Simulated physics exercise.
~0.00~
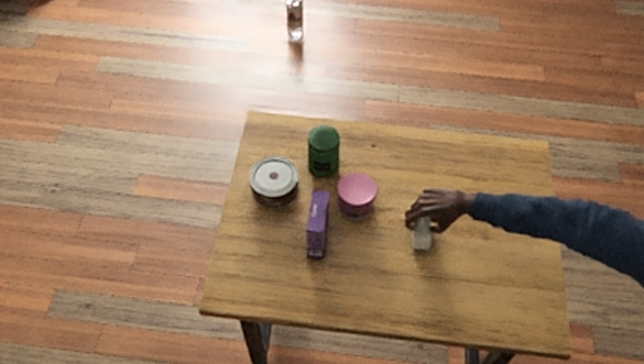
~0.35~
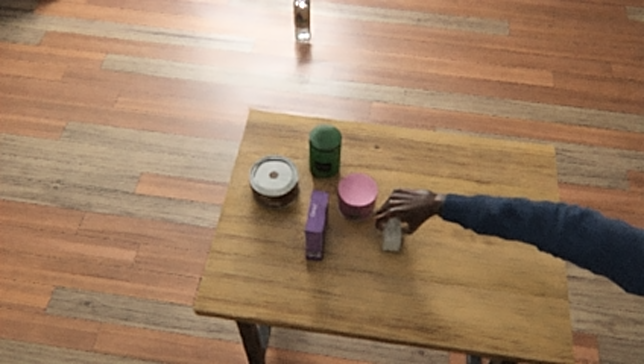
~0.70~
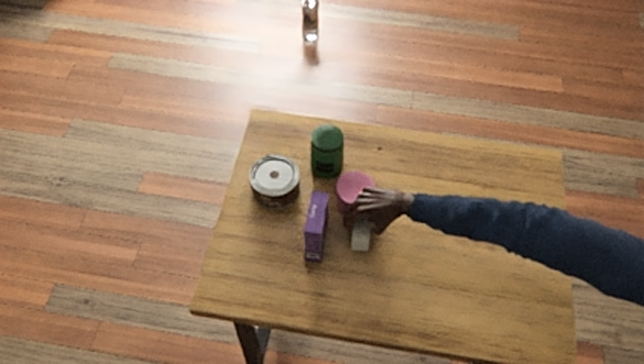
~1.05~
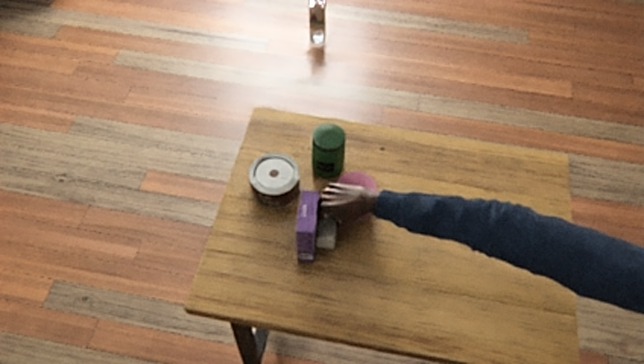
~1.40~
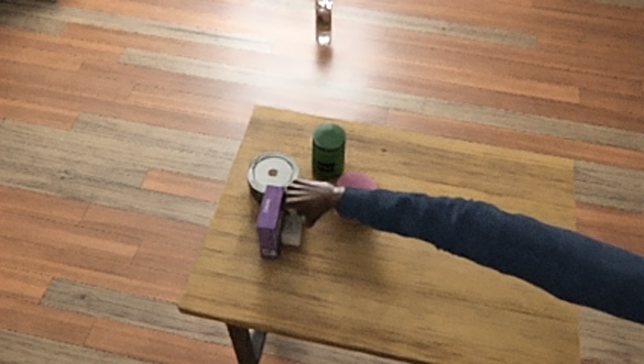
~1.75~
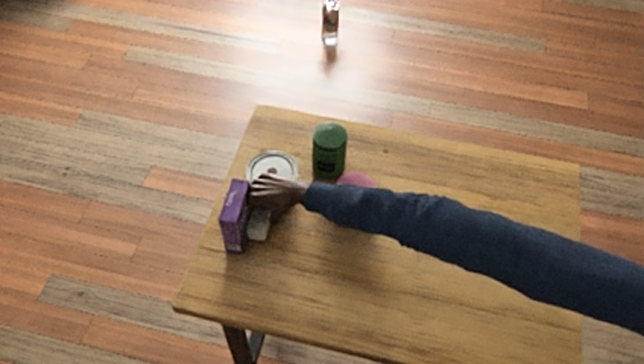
To begin with, a brown tub with a pale lid, a green jar, a pink tub and an upright purple packet stand near the left end of a bare wooden table, while a hand in a dark blue sleeve holds a small block to their right. The hand slides the block slowly left, passing in front of the pink tub. The block then reaches the purple packet and starts pushing it left. The packet keeps sliding across the wood, staying upright. Finally it stands near the table's left edge, with the block beside it and the other three still in place.
